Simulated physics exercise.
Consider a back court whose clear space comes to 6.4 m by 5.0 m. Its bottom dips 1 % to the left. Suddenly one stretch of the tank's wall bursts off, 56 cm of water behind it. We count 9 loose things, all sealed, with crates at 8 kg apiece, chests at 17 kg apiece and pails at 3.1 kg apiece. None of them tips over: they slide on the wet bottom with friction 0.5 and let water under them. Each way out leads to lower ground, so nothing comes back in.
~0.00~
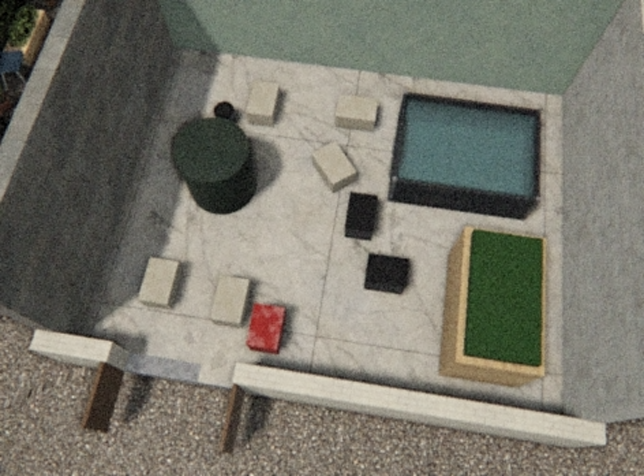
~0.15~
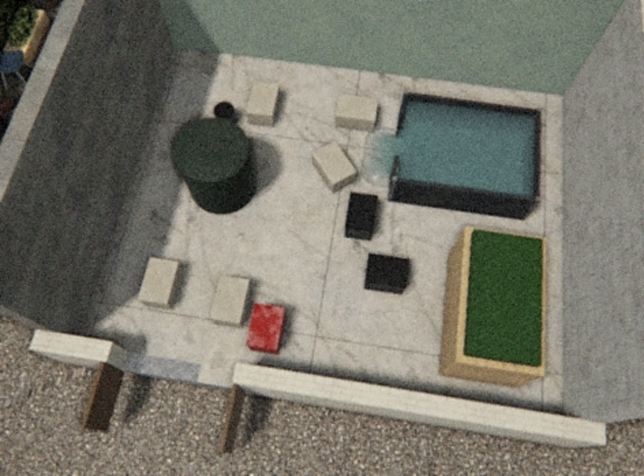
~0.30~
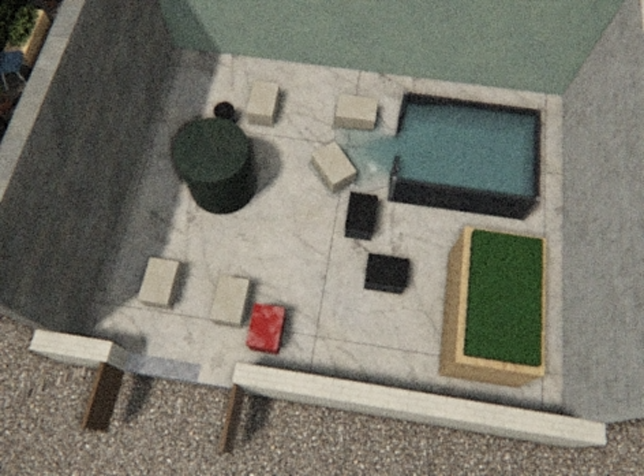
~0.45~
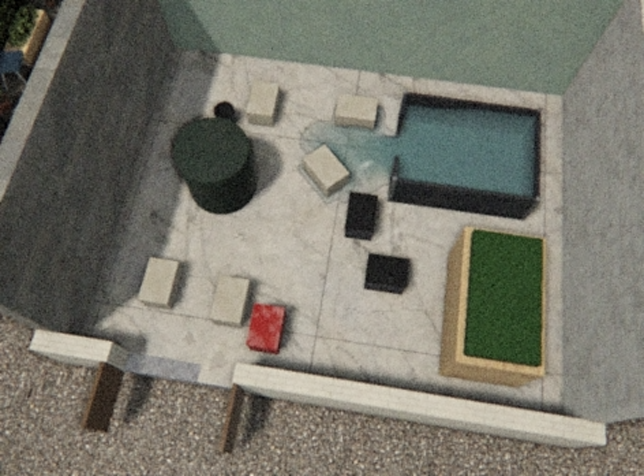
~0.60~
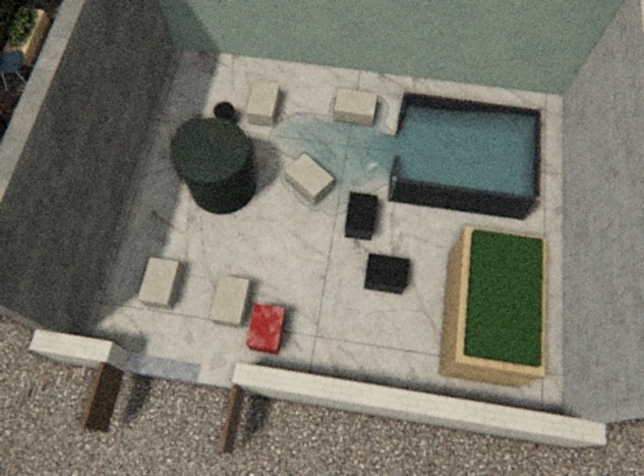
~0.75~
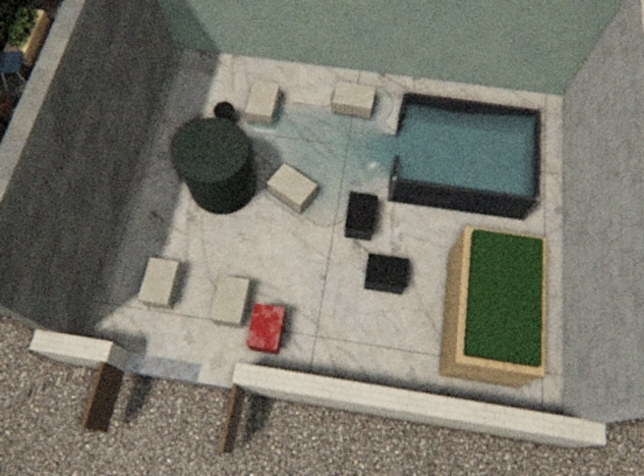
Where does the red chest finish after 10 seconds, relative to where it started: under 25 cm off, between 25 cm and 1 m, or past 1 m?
The red chest finishes under 25 cm off.
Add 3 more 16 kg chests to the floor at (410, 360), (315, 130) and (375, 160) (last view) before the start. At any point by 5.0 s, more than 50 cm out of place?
First inside the limit, then outside the limit, then outside the limit.
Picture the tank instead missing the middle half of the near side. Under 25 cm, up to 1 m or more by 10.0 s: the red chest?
I'd say the red chest gets swept off.
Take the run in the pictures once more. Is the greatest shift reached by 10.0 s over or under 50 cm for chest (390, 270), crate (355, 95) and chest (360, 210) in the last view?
Taking them in order: Fell shy, exceeded and fell shy.
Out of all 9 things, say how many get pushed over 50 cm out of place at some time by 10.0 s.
Result: 6.
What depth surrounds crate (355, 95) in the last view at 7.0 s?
I'd say some 3 cm.
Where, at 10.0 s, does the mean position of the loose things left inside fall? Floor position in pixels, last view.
I'd put it around (322, 195).
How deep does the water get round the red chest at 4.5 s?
I'd put it at about 2 cm.
After 2.0 s the red chest is near (266, 326), 0.0 m from its start, aground; 0 of 9 are out; 2 afloat.
After 4.5 s the red chest is near (266, 326), 0.0 m from its start, aground; 1 of 9 are out; 3 afloat.
After 7.0 s the red chest is near (266, 326), 0.0 m from its start, aground; 3 of 9 are out; 2 afloat.
After 10.0 s the red chest is near (266, 326), 0.0 m from its start, aground; 4 of 9 are out; 1 afloat.
